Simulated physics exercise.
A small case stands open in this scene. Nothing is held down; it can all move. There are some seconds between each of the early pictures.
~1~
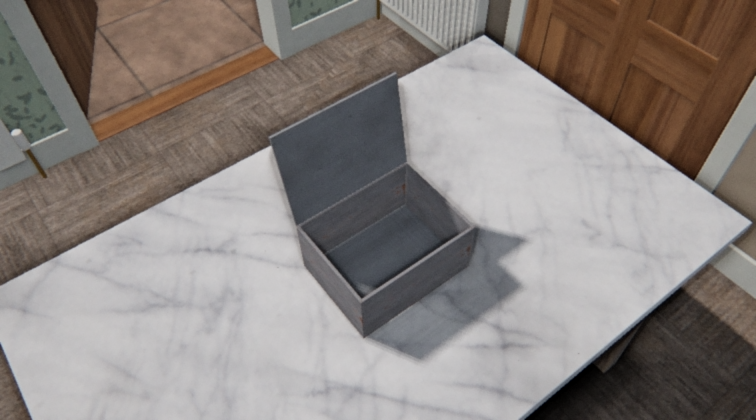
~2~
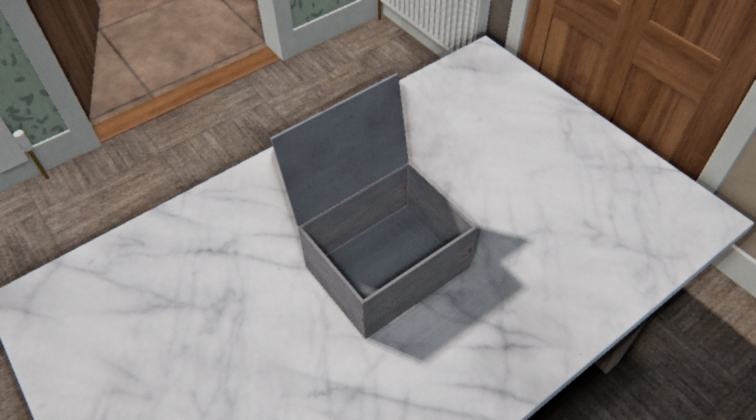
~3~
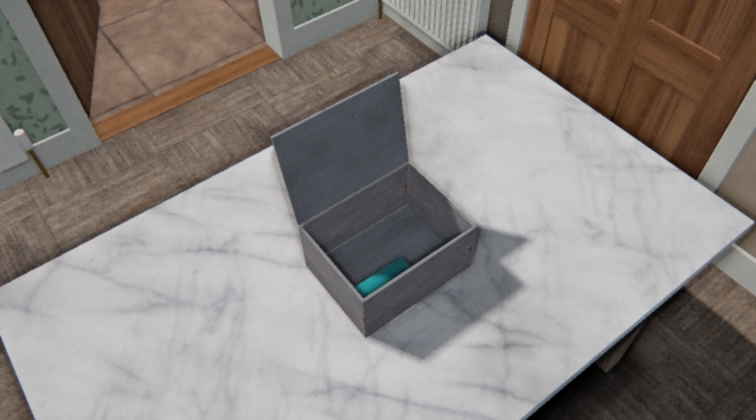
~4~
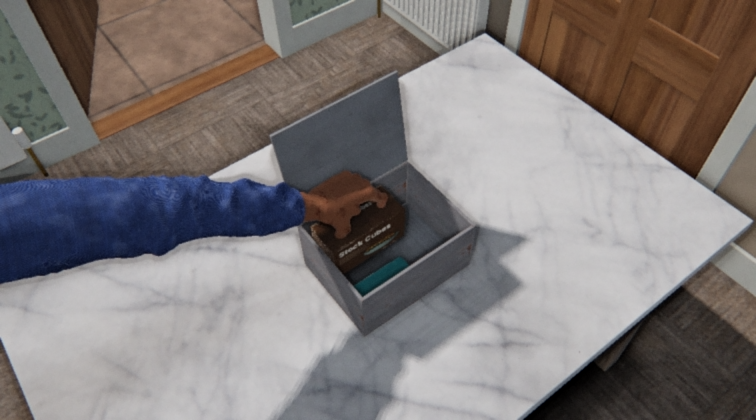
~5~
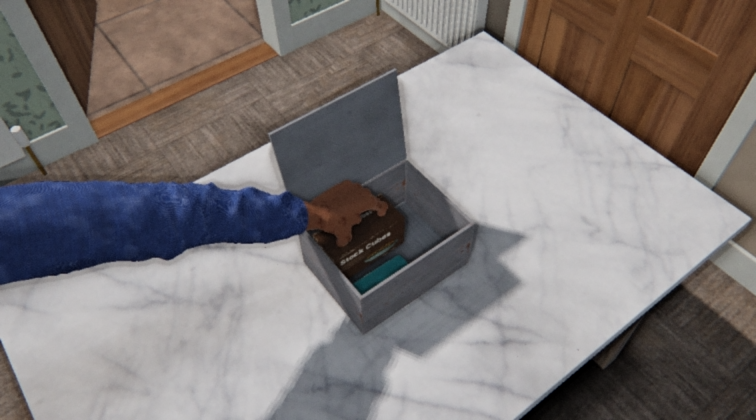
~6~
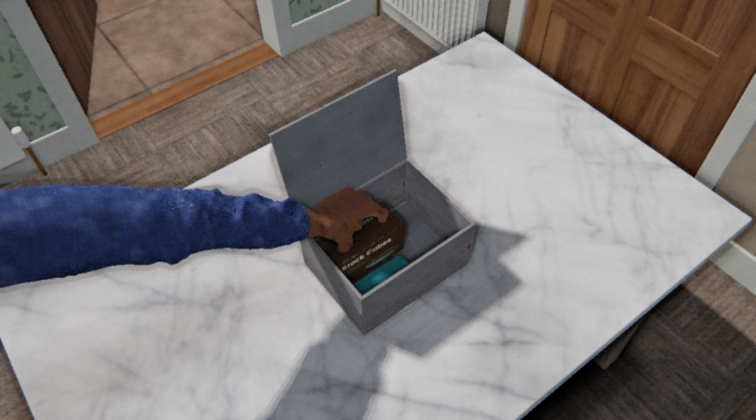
On a white marble table, an open gray box sat empty until a small teal item appeared inside, and then a blue-sleeved arm lowered a dark brown carton into the box beside it.
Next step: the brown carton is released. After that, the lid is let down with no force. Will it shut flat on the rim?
Most likely the lid comes to rest on the rim.
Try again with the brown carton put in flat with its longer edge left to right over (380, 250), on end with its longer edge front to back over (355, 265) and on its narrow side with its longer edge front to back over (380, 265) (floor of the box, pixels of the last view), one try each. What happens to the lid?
In the first case the lid comes down fully; in the second it stays propped open; in the third it stays propped open.
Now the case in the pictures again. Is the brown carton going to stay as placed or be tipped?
Well, the brown carton stays just as set.
Then, 1.30 s past the last view, lid 78° above the rim.
Then, 1.80 s past the last view, lid 44° above the rim.
Then, 2.10 s past the last view, lid 19° above the rim.
Finally, lid shut; both still in place. Final places as the last picture's camera would see them, brown carton near (361, 245).
